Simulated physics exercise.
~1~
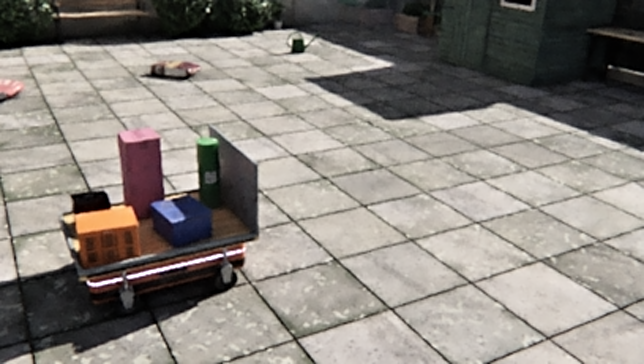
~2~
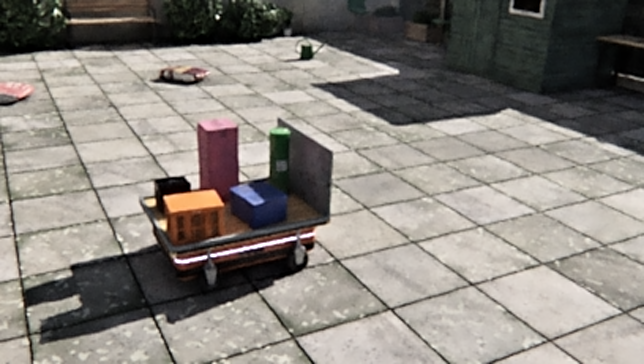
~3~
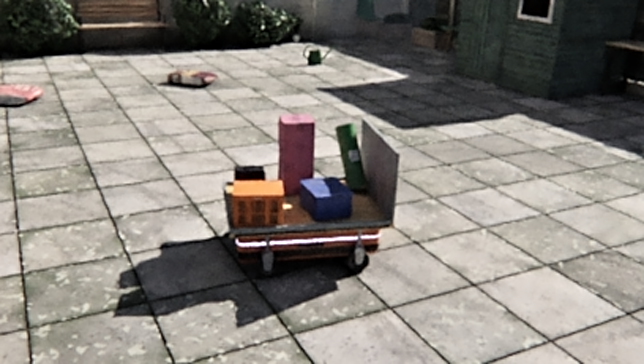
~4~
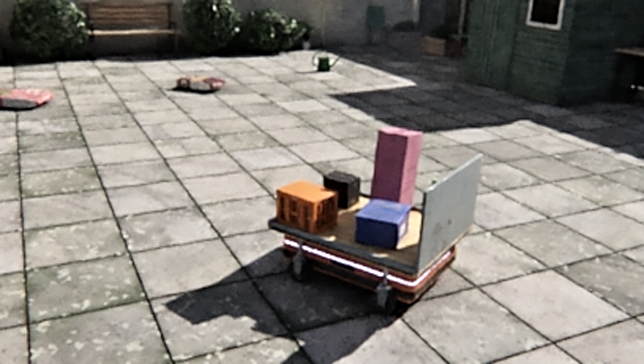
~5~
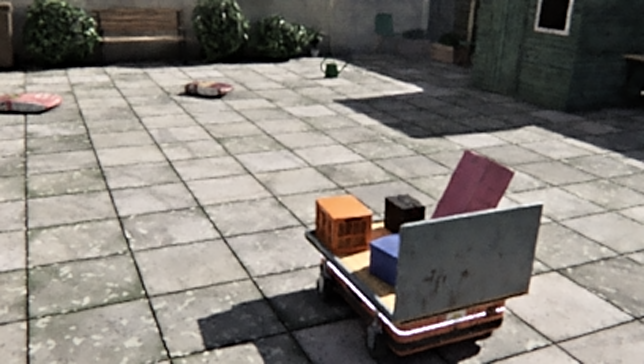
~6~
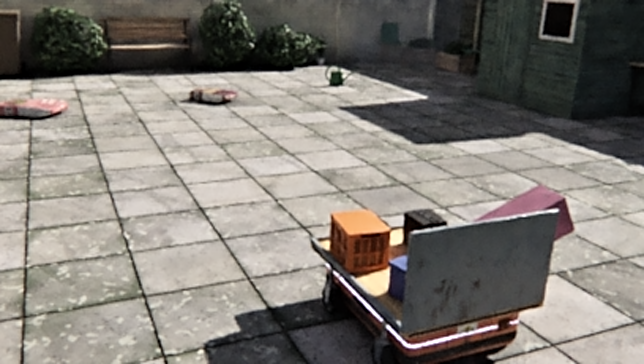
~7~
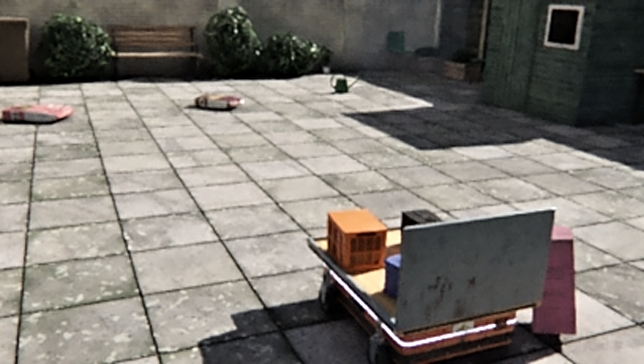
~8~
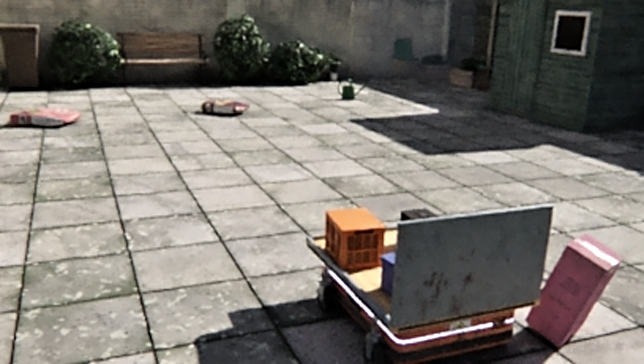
Robot cart turning on a paved yard, its green canister tipping out of sight, then its pink box toppling off beside it.
